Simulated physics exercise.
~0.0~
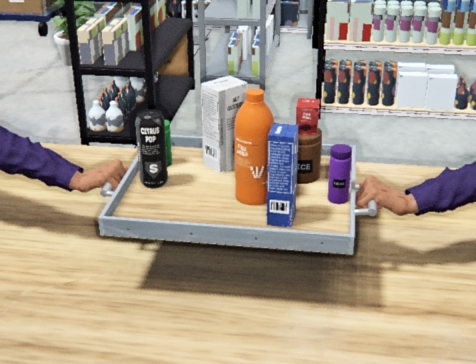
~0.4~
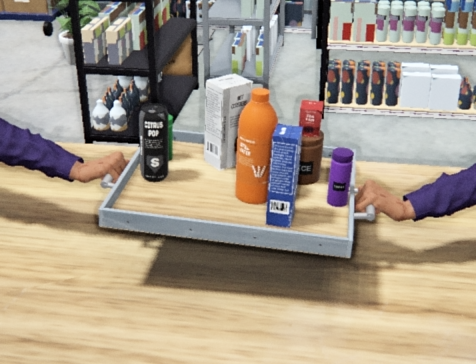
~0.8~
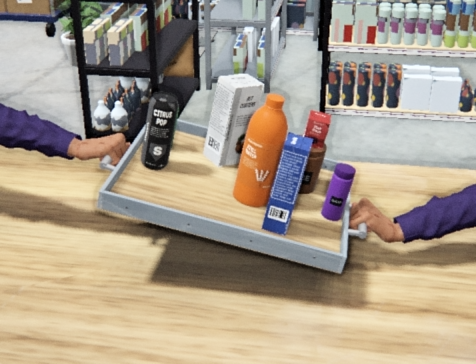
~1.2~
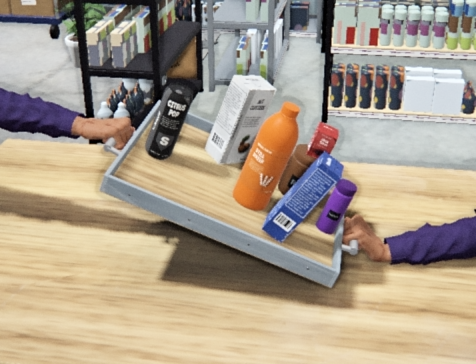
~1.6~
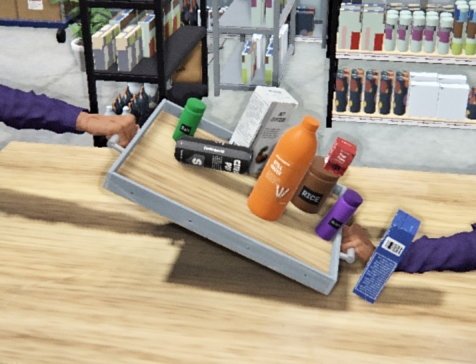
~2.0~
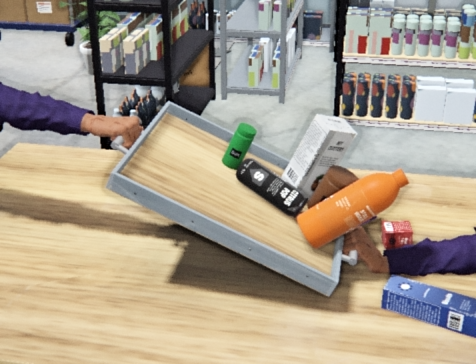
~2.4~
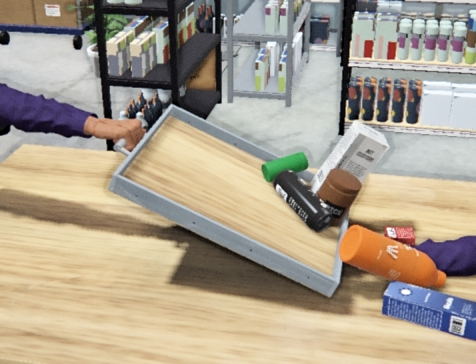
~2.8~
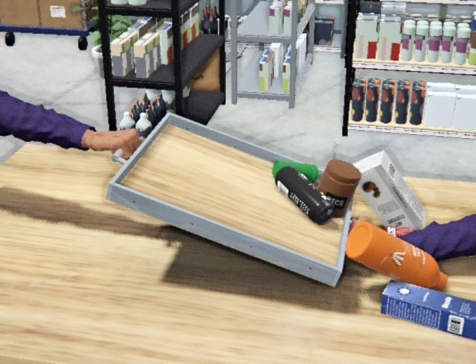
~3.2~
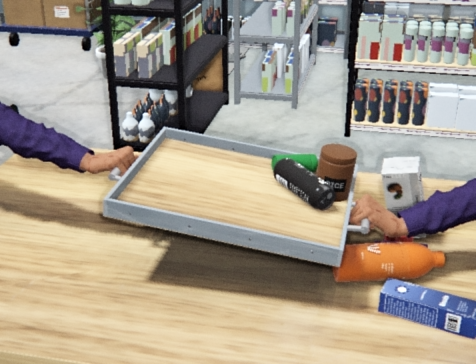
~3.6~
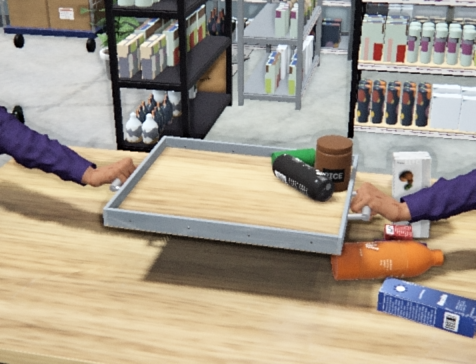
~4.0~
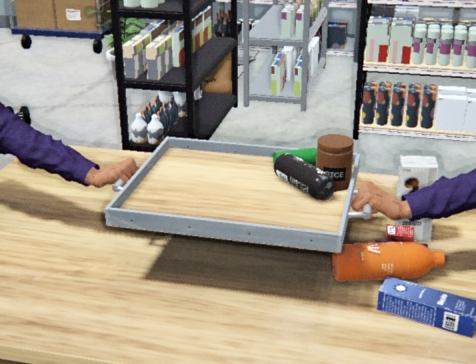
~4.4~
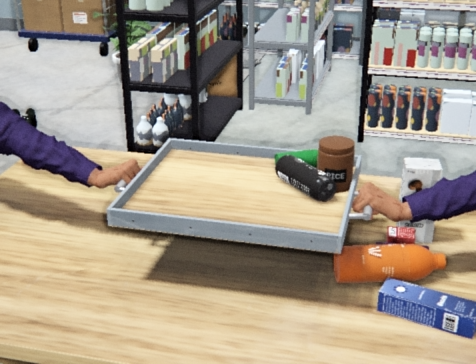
At the start, two hands hold a nearly level tray crowded with bottles, cartons and other containers above a wooden surface. The tray tips steeply down to the right, and the items begin to lean. The blue carton drops over the right edge as the black can falls onto its side. The orange bottle, red carton and purple shaker also go off that side, while the white carton tumbles over the edge. The hands then level the tray, leaving the toppled green shaker and black can beside the upright brown jar at its right end, with the orange bottle and blue carton lying outside.
